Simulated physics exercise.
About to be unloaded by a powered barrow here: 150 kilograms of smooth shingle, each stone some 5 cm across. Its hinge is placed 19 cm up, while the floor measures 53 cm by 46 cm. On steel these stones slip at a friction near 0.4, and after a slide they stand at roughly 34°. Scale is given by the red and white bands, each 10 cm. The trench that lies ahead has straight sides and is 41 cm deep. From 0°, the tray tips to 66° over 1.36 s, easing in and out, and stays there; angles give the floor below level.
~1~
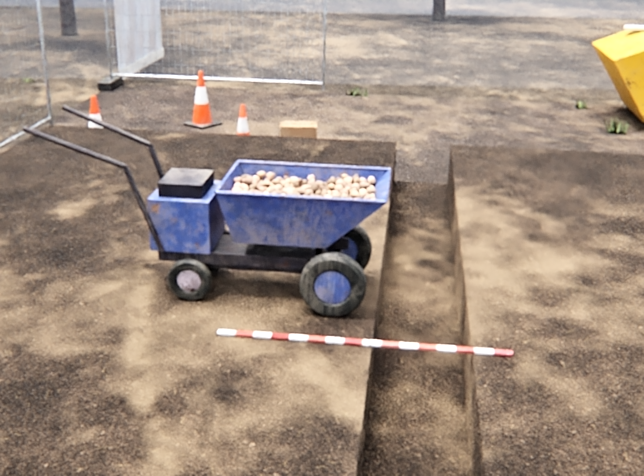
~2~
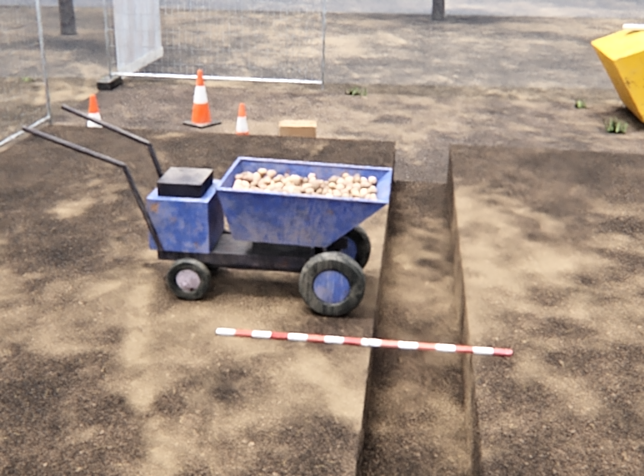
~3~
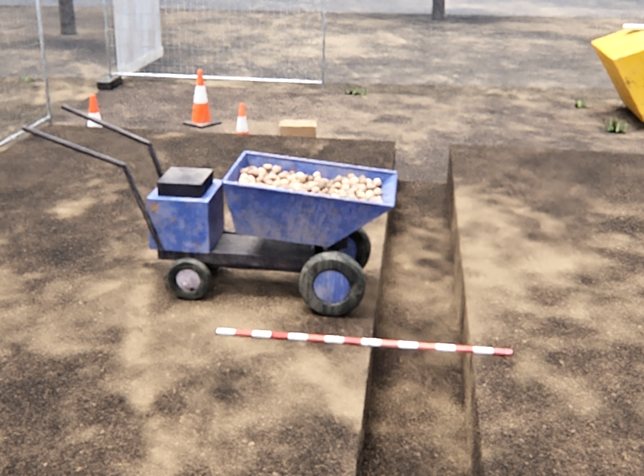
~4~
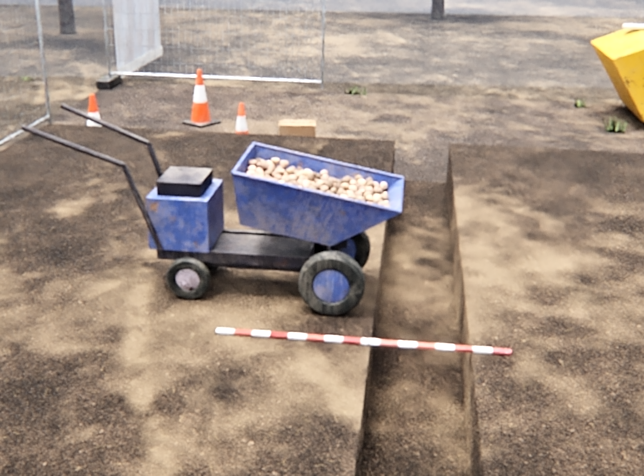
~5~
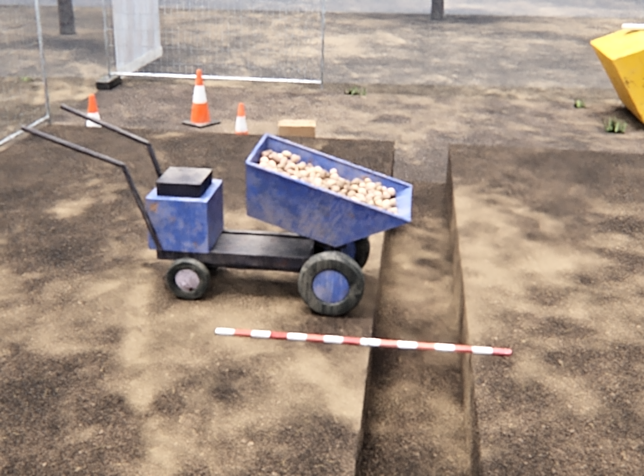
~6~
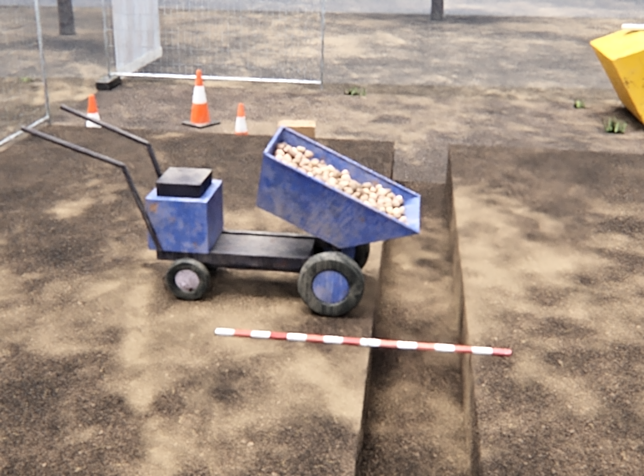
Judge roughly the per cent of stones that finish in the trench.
An estimated 54 per cent finish in the trench.
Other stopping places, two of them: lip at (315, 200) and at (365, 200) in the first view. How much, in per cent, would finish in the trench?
The first gives about 100 percent and the second about 85 percent.
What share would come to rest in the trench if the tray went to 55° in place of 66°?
Share in trench: Approx. 60%.
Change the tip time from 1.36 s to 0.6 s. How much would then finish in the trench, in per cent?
Something close to 40 per cent.
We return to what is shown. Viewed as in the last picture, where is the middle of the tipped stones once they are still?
The stones end up centred near (457, 344).
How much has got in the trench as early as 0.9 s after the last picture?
By that moment, roughly 25 per cent of the load.
Then, 0.4 s after the last picture the floor is at 56°, 100 % in the tray; the foremost stones are at (443, 261).
Then, 0.9 s after the last picture the floor is at 66°, 50 % in the tray, 26 % in the trench, 24 % past the trench; the foremost stones are at (524, 298).
Then, 1.2 s after the last picture the floor is at 66°, 16 % in the tray, 39 % in the trench, 45 % past the trench; the foremost stones are at (605, 311).
Then, 3.2 s after the last picture the floor is at 66°, 0 % in the tray, 54 % in the trench, 46 % past the trench; the foremost stones are past the picture's edge.
